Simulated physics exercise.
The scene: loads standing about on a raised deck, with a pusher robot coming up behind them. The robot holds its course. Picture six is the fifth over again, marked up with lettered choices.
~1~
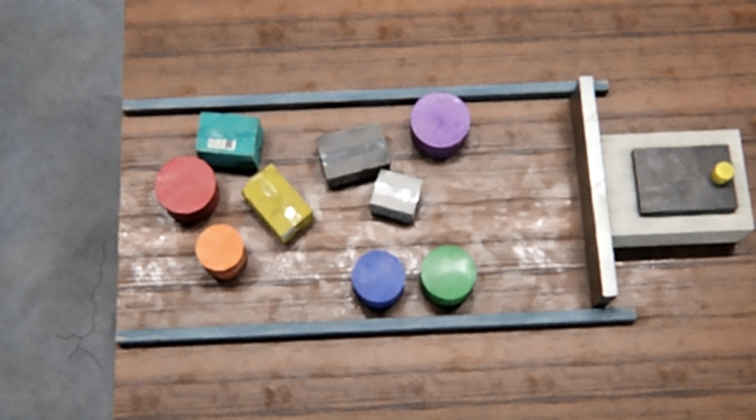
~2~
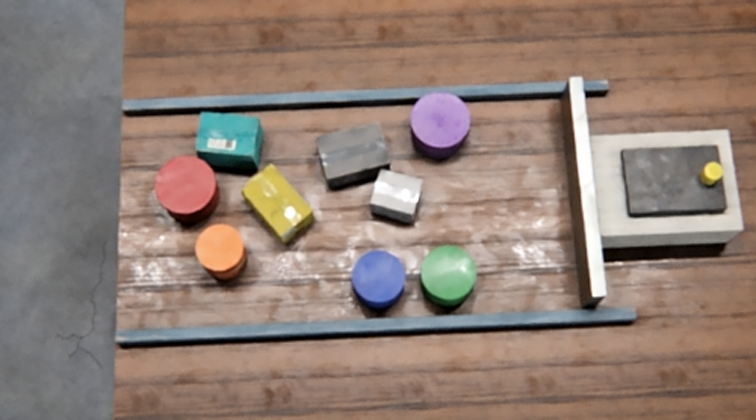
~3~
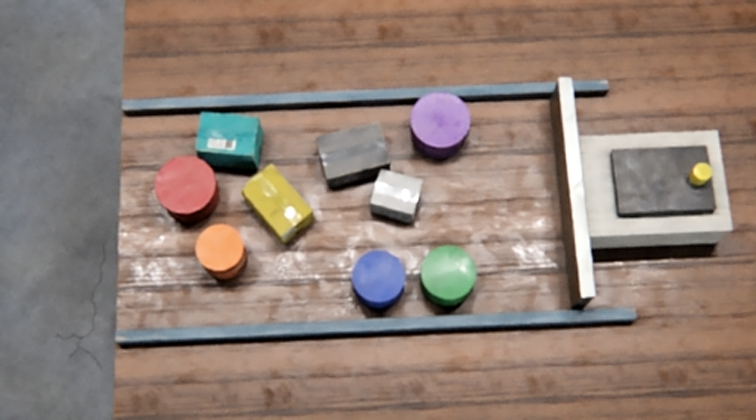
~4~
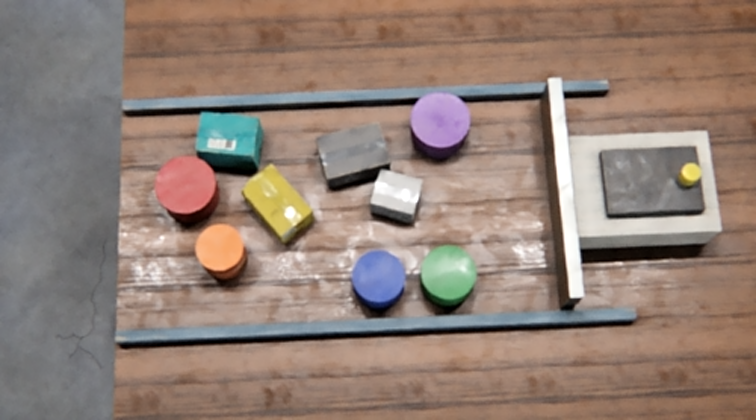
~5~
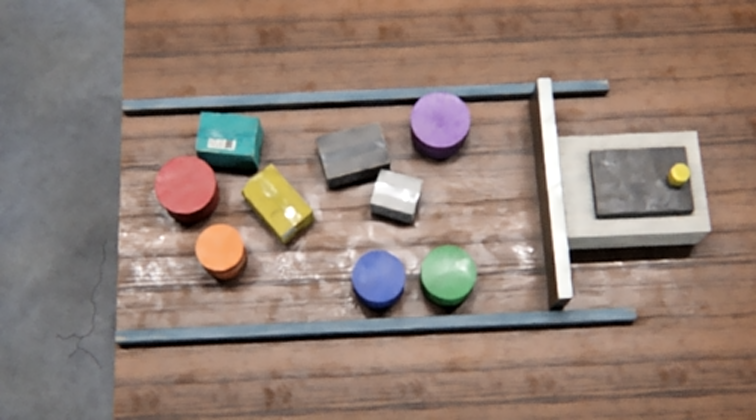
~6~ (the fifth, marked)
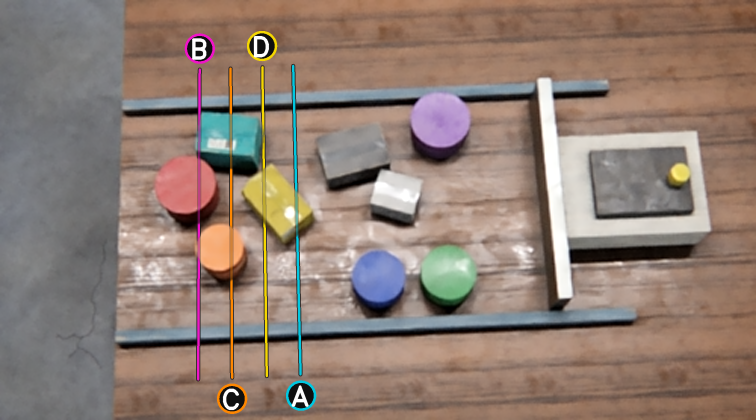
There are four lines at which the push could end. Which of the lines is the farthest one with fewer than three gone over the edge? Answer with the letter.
As far as mark C.
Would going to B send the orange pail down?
Yes.
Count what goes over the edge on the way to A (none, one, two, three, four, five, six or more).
The count is none.
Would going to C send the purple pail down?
No.
On the marked copy, A at (297, 213); B at (199, 217); C at (231, 216); D at (264, 215).
Taking C. A third of the way, robot (517, 186); purple pail (395, 127); green canister (407, 279).
Two thirds of the way, robot (401, 191); orange pail (204, 263); turquoise parcel (216, 136).
When it is over, robot (310, 195); orange pail over the edge; red pail over the edge; two fallen.
As for the rest, A is within the limit but short; B drops three; D is within the limit but short.
